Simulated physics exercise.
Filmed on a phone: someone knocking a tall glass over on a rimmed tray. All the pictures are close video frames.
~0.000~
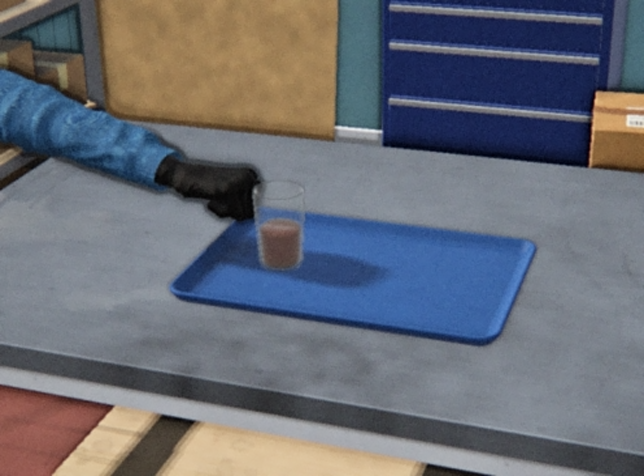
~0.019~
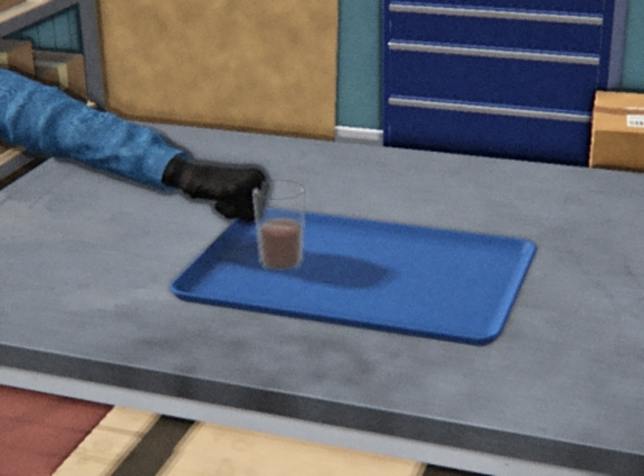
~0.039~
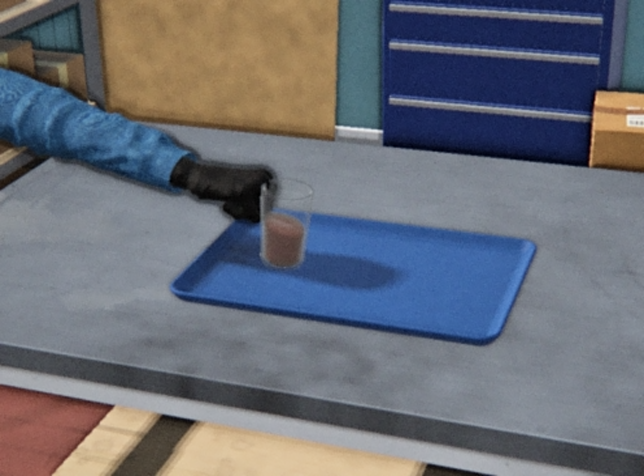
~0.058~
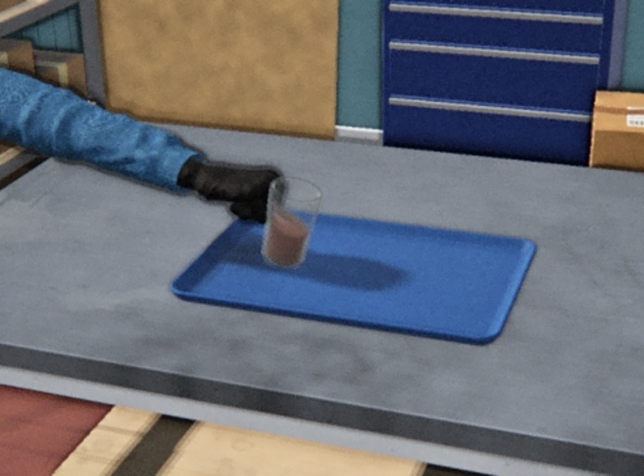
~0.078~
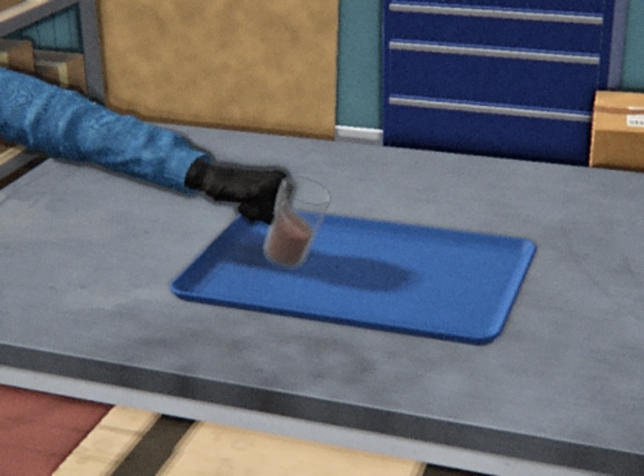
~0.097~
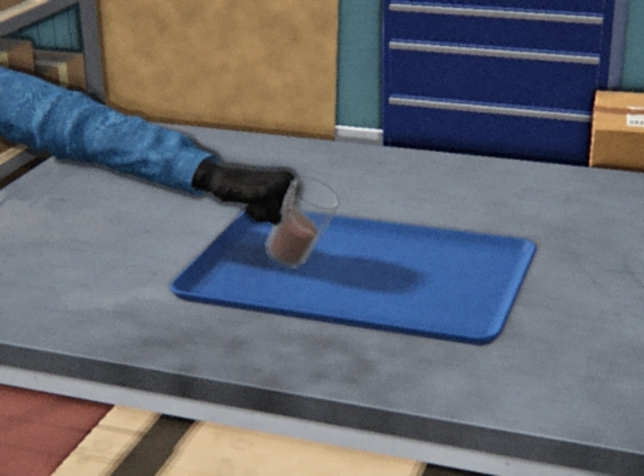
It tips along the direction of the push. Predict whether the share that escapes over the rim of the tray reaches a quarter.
More than a quarter of the liquid spills off the tray.
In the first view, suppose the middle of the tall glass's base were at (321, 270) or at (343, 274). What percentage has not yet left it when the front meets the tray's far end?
It would be close to 70 per cent the first time and close to 70 per cent the second time.
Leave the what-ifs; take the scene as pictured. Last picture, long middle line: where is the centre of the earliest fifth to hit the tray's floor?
I'd point to somewhere close to pixel (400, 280).
A moment on, the tall glass is falling and 100 per cent is in the glass, 0 on the tray and 0 above or beyond its rim.
Next, the tall glass lies on its side and 67 per cent is in the glass, 31 on the tray and 3 above or beyond its rim.
Then the tall glass lies on its side and 31 per cent is in the glass, 61 on the tray and 8 above or beyond its rim.
Later the tall glass lies on its side and 16 per cent is in the glass, 50 on the tray and 35 above or beyond its rim.
Finally, 66 per cent is held by tray and glass, 34 is off the tray.
